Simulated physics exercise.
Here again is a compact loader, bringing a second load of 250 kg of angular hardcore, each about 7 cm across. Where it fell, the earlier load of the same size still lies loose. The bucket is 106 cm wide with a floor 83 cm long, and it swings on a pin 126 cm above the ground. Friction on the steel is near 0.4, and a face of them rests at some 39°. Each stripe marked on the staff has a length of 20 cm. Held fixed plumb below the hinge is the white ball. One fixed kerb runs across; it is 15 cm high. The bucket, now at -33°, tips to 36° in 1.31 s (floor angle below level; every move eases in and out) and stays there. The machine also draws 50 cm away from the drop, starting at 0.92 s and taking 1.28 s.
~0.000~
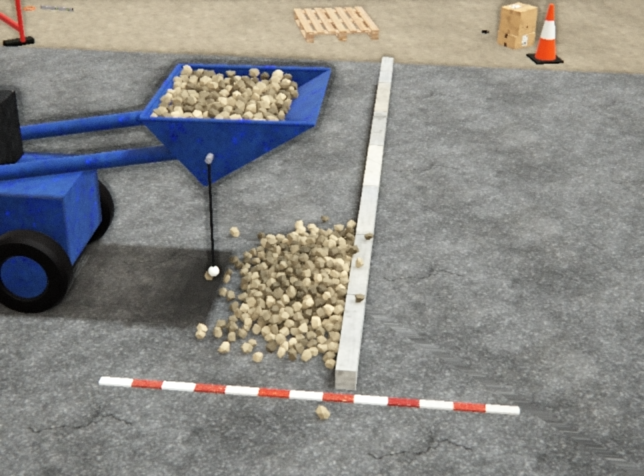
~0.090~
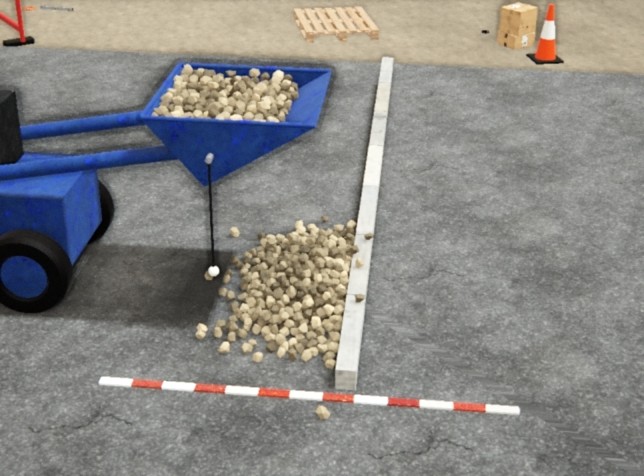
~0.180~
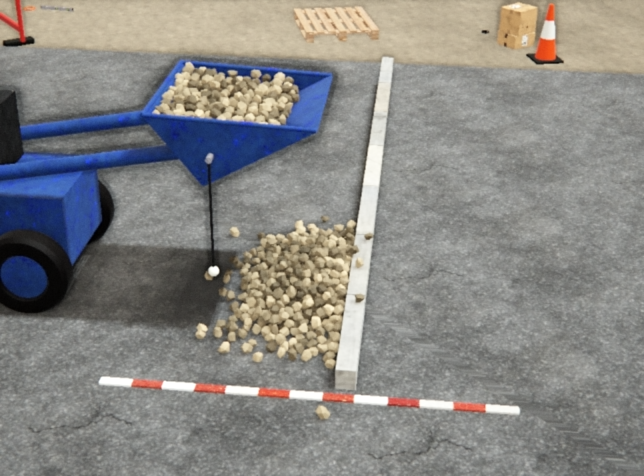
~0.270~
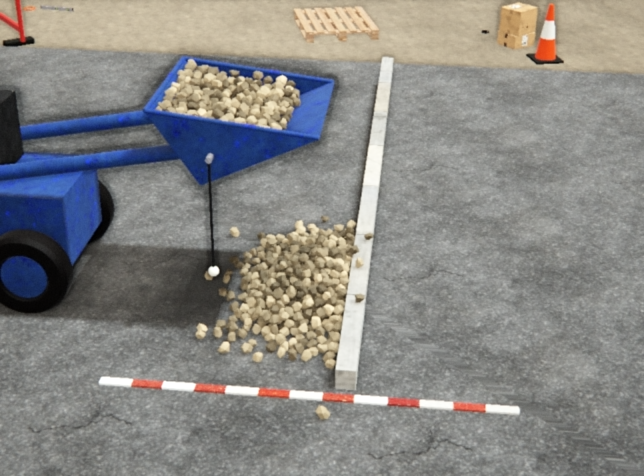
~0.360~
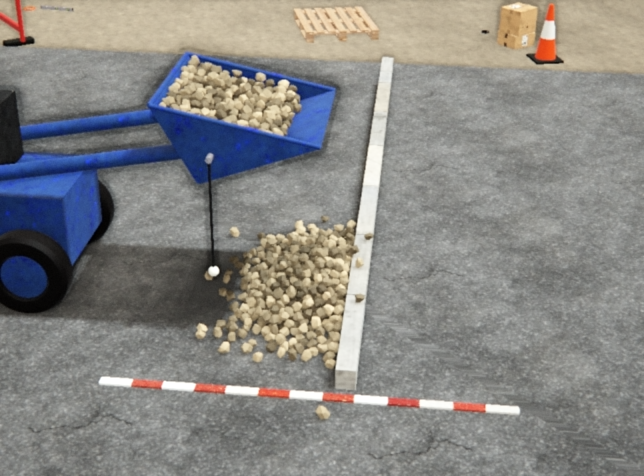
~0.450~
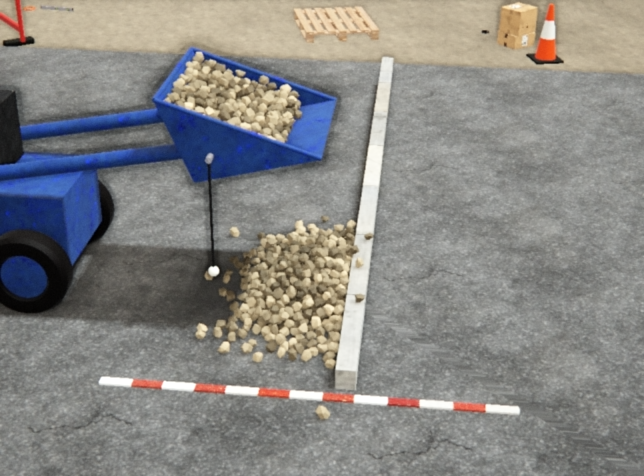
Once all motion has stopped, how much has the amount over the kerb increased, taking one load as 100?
It has increased by some 5 per cent.
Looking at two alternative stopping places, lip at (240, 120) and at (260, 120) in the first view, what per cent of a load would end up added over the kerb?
Case one about 0 %, case two about 0 %.
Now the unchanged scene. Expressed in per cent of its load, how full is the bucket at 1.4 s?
Roughly 60 per cent is still inside.
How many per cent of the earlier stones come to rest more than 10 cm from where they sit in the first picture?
Close to 5 in a hundred of them.
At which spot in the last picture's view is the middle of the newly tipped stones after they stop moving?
They come to rest centred about (303, 267).
After 1.0 s the floor is at 25°; in per cent of one load, 100 in the bucket, 100 on this side of the kerb; the foremost stones are at (354, 261).
After 1.4 s the floor is at 36°; in per cent of one load, 60 in the bucket, 140 on this side of the kerb; the foremost stones are at (354, 261).
After 2.7 s the floor is at 36°; in per cent of one load, 0 in the bucket, 195 on this side of the kerb, 5 over the kerb; the foremost stones are at (447, 307).
After 5.2 s the floor is at 36°; in per cent of one load, 0 in the bucket, 195 on this side of the kerb, 5 over the kerb; the foremost stones are at (447, 307). Net gain over the kerb, 5.
